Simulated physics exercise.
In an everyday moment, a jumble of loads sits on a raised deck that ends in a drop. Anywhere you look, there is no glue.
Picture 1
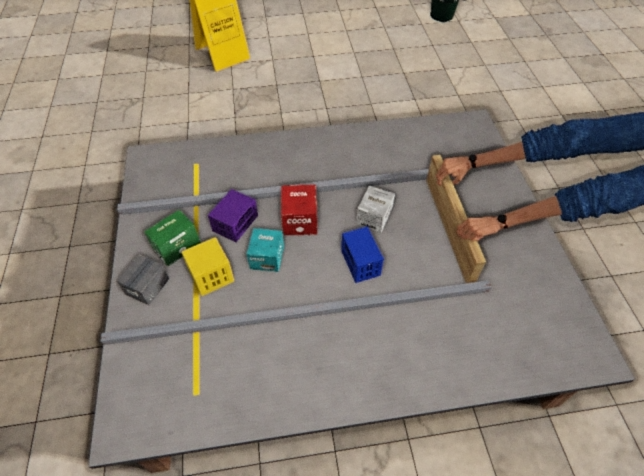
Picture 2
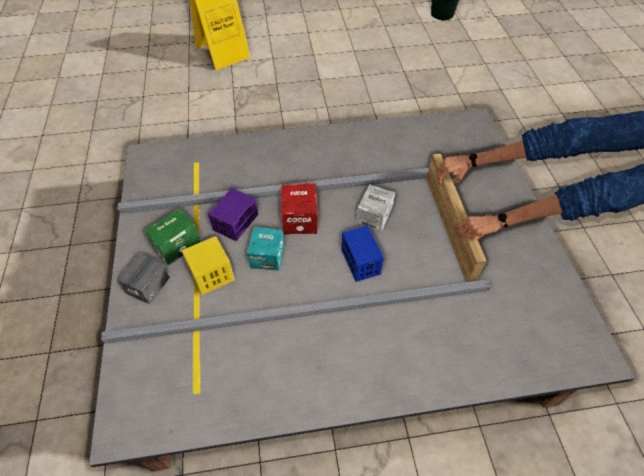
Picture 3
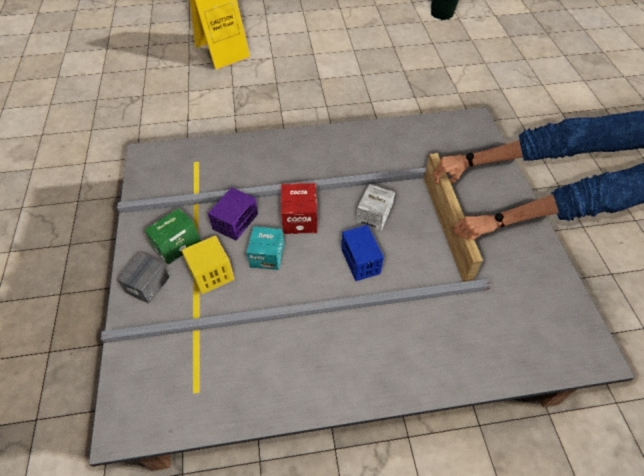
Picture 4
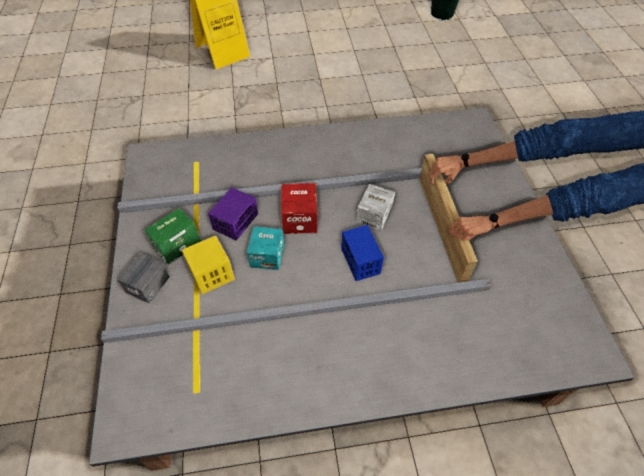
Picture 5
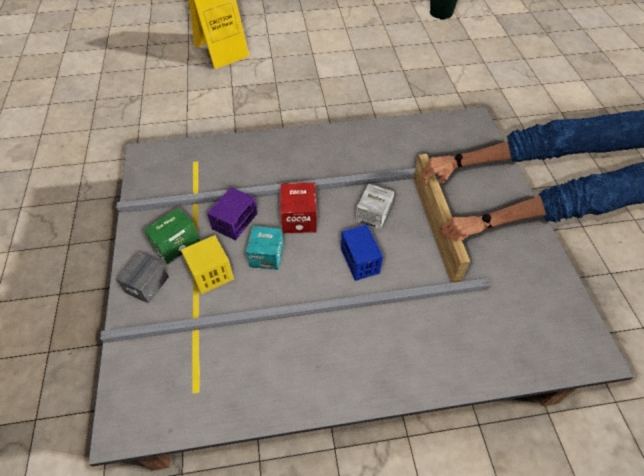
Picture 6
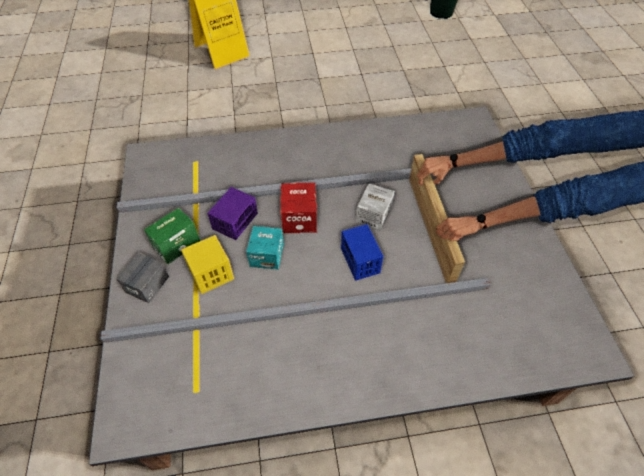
A wooden plank, held by two hands at the right, slid slowly a short way left between two rails on a grey board, while the scattered colourful boxes and crates stayed still.
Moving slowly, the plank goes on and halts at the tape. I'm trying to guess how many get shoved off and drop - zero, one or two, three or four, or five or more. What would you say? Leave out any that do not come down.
The number sent down is small, one or two.
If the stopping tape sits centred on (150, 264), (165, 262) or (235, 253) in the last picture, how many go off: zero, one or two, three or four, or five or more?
In the order of the places given: 5 or more; 3 or 4; zero.
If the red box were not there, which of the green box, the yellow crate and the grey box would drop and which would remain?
First, the green box is safe; next, the yellow crate is safe; last, the grey box takes the fall.
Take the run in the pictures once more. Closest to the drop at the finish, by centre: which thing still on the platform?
The purple crate ends nearest.
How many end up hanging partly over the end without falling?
Things overhanging at the end: 2.
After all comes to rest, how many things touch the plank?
It's 2.
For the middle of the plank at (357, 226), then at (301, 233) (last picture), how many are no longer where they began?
Up to then 2, and up to the other point 5.
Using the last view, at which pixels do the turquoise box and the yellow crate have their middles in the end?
Going in order, first (149, 265) and next (113, 279).
Soon after, none off yet; grey box at rest near (144, 278); green box at rest near (173, 236); yellow crate at rest near (208, 265).
After that, none off yet; grey box displaced a little near (126, 286); green box displaced about its own width near (139, 247); yellow crate displaced about its own width near (163, 271).
In the end, the number that fall off is one or two; gone, green box and grey box.
